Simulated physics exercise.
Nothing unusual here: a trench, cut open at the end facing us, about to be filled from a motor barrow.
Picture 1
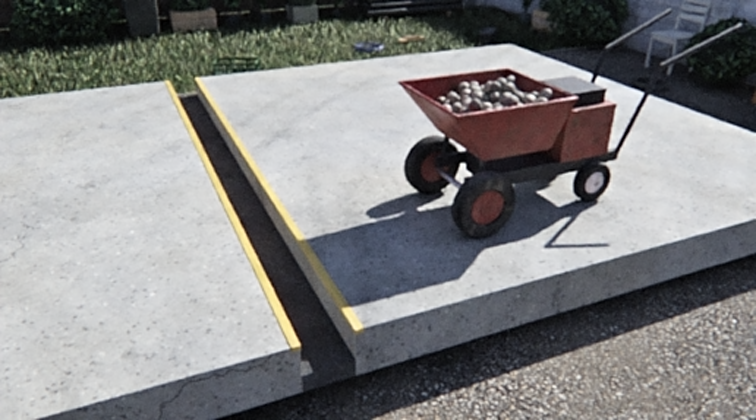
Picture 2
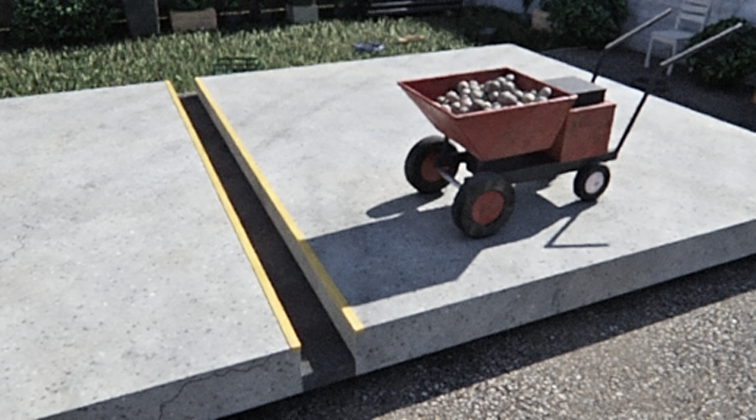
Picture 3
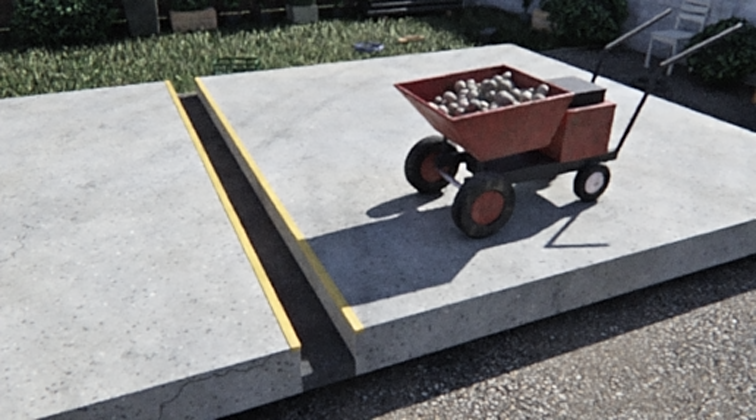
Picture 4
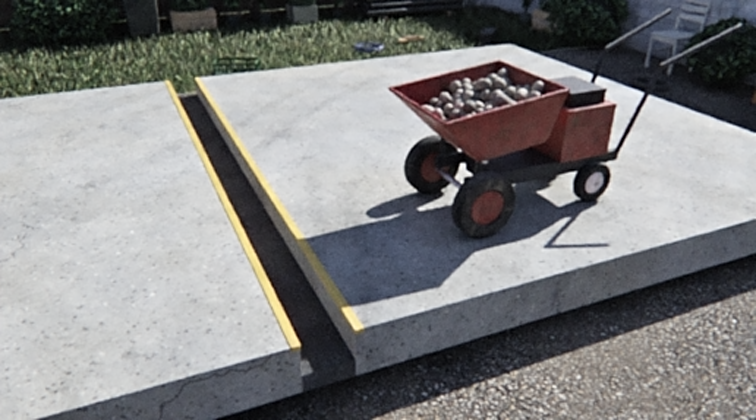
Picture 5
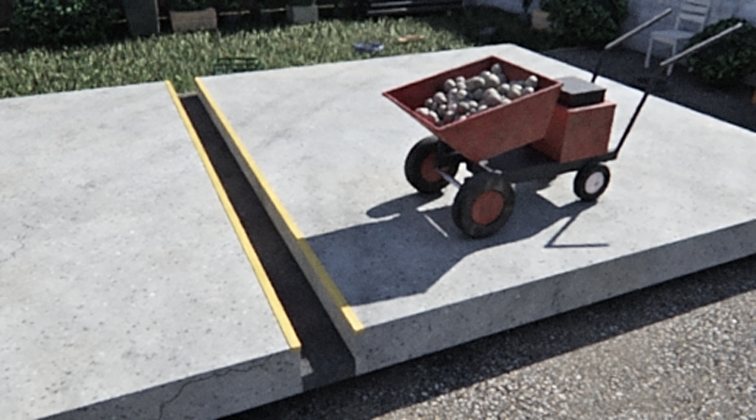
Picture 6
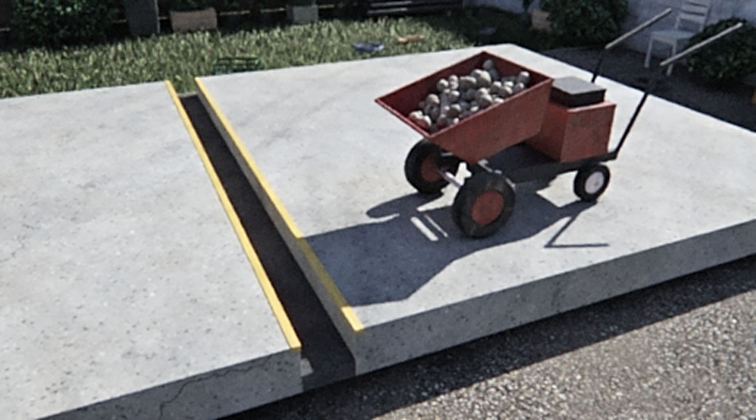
A red motor barrow loaded with rounded stones stood still on a concrete slab, right of a narrow yellow-edged trench, and its skip, level at first, slowly tilted forward toward the left.
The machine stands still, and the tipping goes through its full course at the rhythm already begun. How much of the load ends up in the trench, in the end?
Most of the load will not go into the trench.
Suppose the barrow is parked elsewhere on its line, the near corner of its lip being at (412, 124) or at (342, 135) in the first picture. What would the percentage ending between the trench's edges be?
The shares come out close to 70 and 0 per cent, in that order.
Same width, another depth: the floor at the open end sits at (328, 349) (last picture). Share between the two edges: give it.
It would be close to 20 percent.
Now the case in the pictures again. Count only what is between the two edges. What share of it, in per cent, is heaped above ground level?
About 0 per cent.
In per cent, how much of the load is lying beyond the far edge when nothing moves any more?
Roughly 0 percent of the pieces, I think.
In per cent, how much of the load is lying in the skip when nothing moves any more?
All told, it is near 30 percent.
Just after the last frame, skip tipped steeply; every one in the skip.
A moment on, skip tipped steeply; the larger part in the skip; roughly a quarter short of the trench; just a few falling.
Further on, skip tipped right over; roughly a third in the skip; roughly half short of the trench; roughly a quarter in or heaped over the trench.
When it is over, skip tipped right over; roughly a quarter in the skip; roughly half short of the trench; roughly a quarter in or heaped over the trench; not one beyond it.
